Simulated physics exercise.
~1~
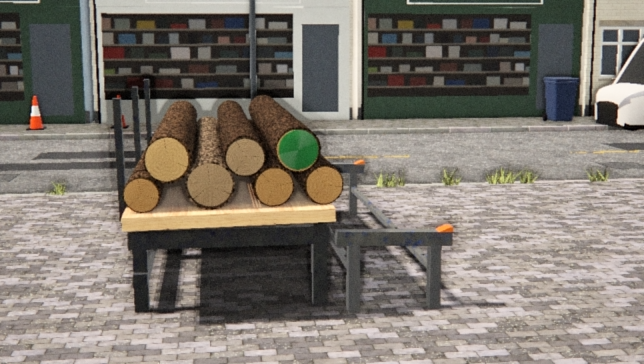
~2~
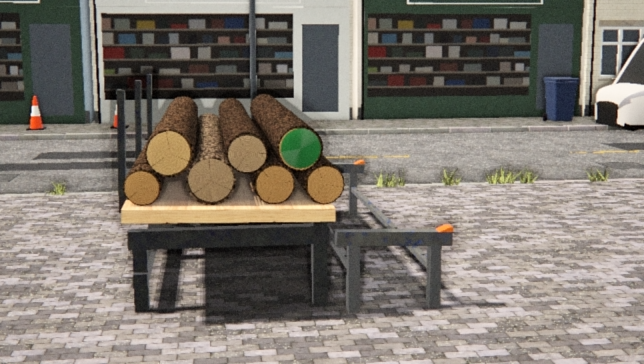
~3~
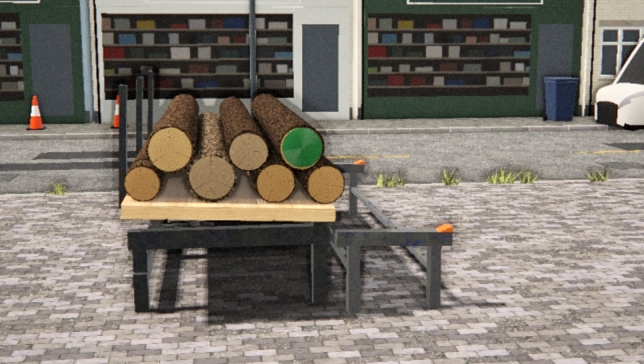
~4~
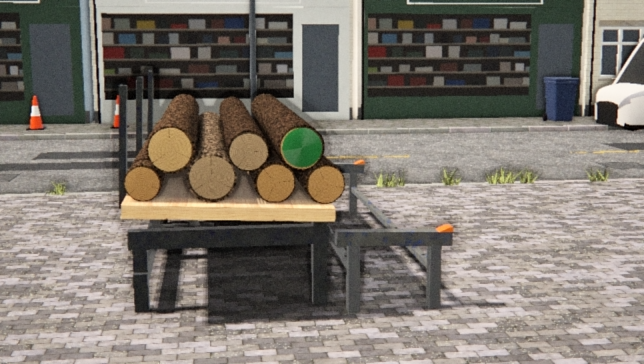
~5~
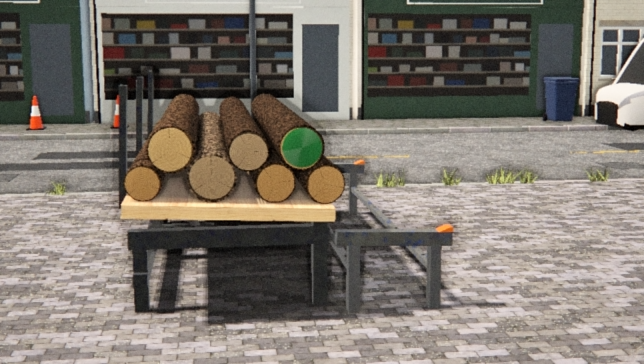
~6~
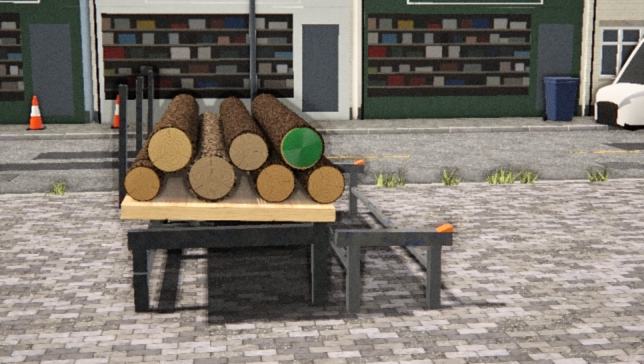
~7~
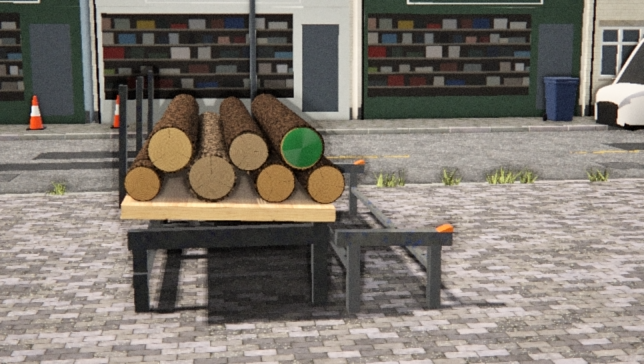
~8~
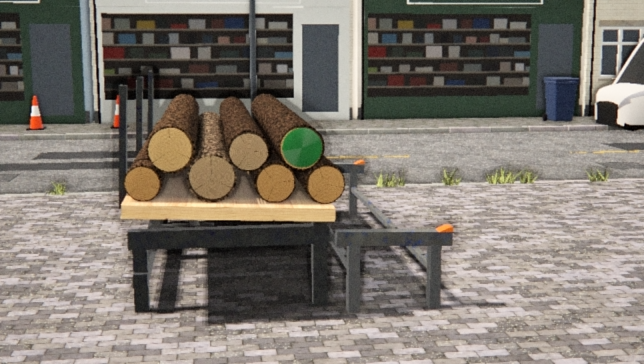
On a paved area across the road from a row of shopfronts, seven logs, one with a green end, lie piled on a wooden deck beside a low dark rack. The stack settles very slightly at first, then stays still, with the green-ended log still resting on top at the right.
